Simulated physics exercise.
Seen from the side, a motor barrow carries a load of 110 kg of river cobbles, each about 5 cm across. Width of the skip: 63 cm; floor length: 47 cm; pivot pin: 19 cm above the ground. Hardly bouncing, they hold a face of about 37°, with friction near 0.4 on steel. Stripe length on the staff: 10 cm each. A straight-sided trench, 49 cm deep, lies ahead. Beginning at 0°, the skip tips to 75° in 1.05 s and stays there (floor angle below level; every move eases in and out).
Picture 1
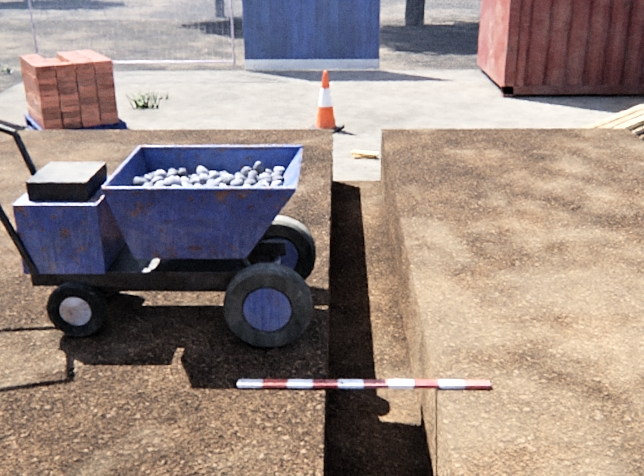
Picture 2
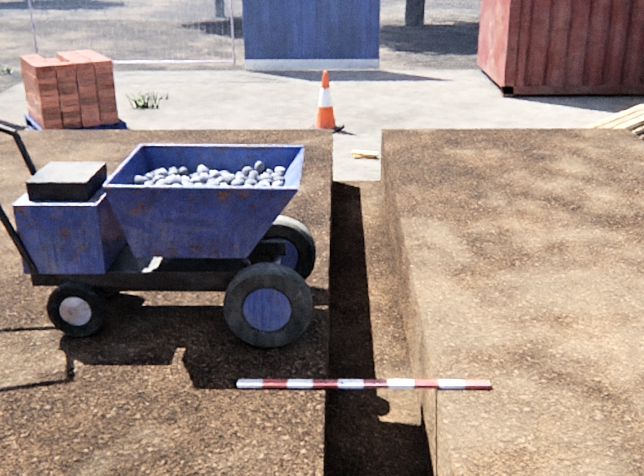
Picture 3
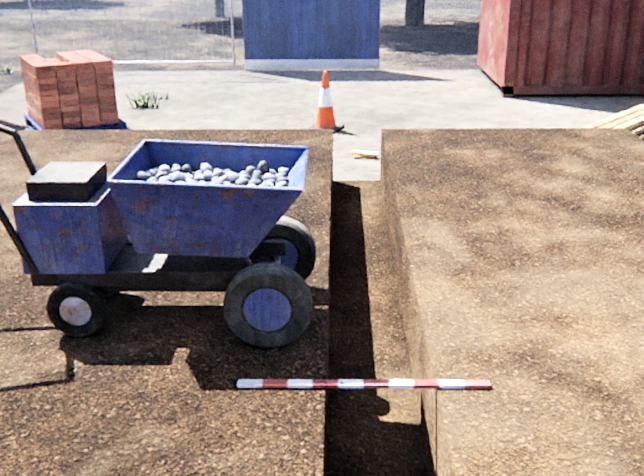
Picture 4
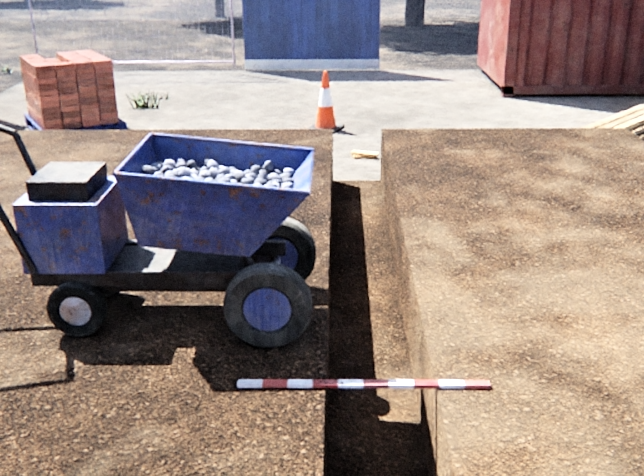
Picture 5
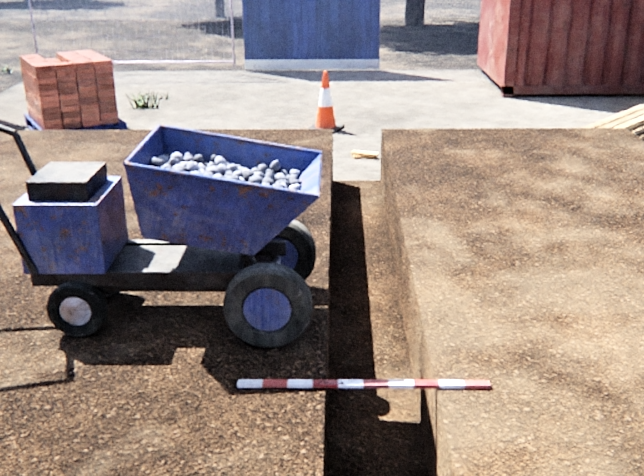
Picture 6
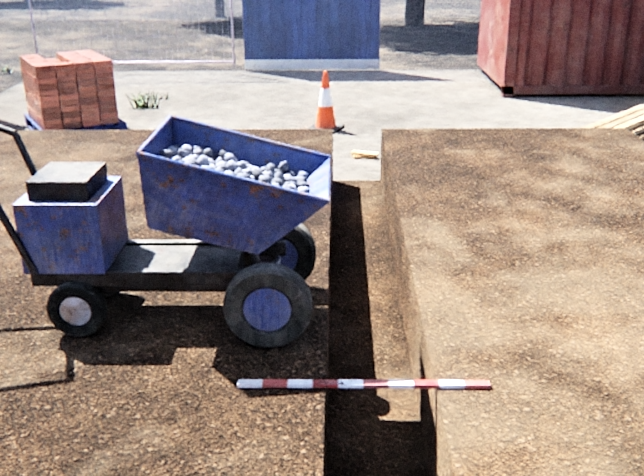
In the video, a blue motor barrow loaded with grey cobbles stands beside a straight trench with a red-and-white staff across it, while its skip gradually tilts toward the right, the left end rising above the stationary chassis.
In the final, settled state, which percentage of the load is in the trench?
42 per cent is in the trench.
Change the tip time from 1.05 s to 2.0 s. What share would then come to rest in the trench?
55 %.
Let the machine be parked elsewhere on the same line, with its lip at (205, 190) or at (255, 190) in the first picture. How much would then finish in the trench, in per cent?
Roughly 100 per cent, then 85 per cent.
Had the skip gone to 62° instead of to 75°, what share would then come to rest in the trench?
About 35%.
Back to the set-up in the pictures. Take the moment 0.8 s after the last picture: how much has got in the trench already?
About 10 per cent by then.
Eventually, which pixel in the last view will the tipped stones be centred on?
Centre estimate: Around (439, 310).
Then, 0.5 s after the last picture the floor is at 64°, 100 % in the skip; the foremost stones are at (381, 250).
Then, 0.8 s after the last picture the floor is at 75°, 66 % in the skip, 8 % in the trench, 26 % past the trench; the foremost stones are at (492, 321).
Then, 1.2 s after the last picture the floor is at 75°, 26 % in the skip, 18 % in the trench, 56 % past the trench; the foremost stones are at (605, 301).
Then, 3.2 s after the last picture the floor is at 75°, 0 % in the skip, 42 % in the trench, 58 % past the trench; the foremost stones are past the picture's edge.
